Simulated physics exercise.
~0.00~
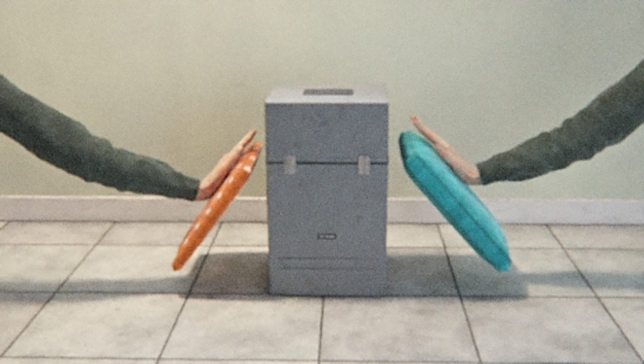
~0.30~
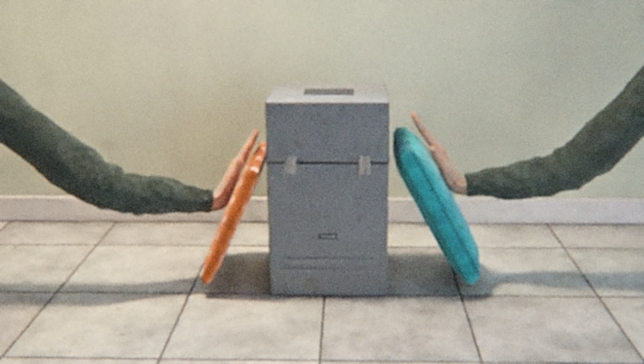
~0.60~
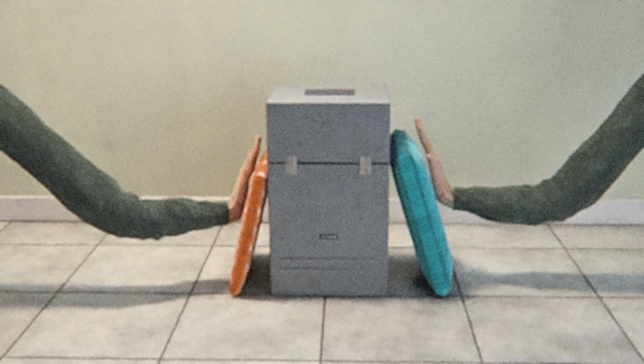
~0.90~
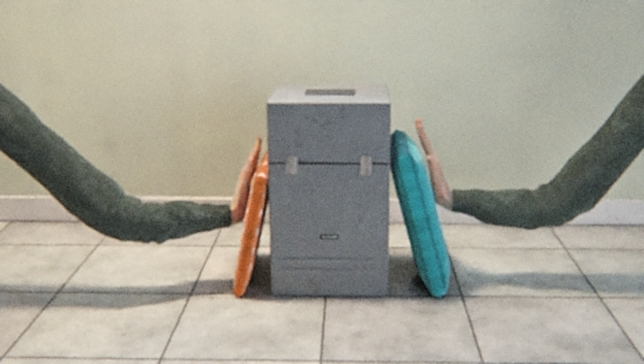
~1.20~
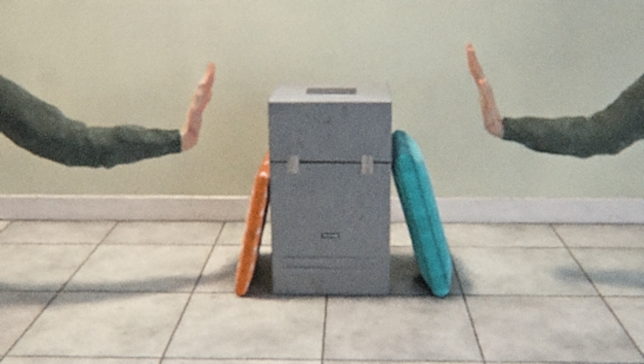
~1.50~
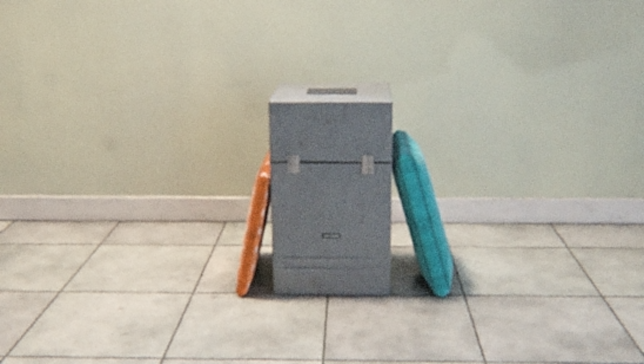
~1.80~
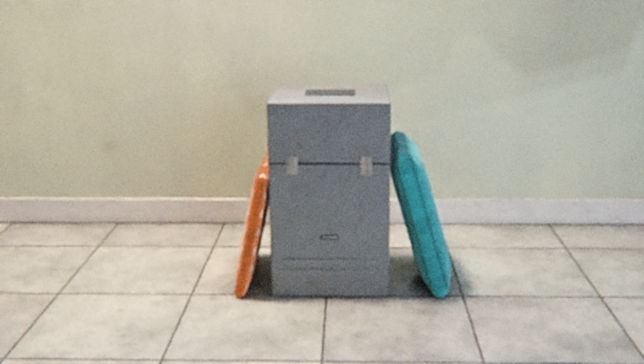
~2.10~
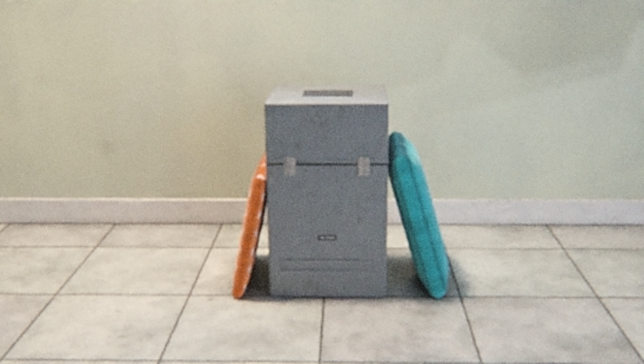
Two hands press an orange seat pad and a turquoise pillow inward against the left and right sides of a grey chest on a tiled floor, then let go and withdraw. Both cushions stay leaning against the chest, which remains in place.
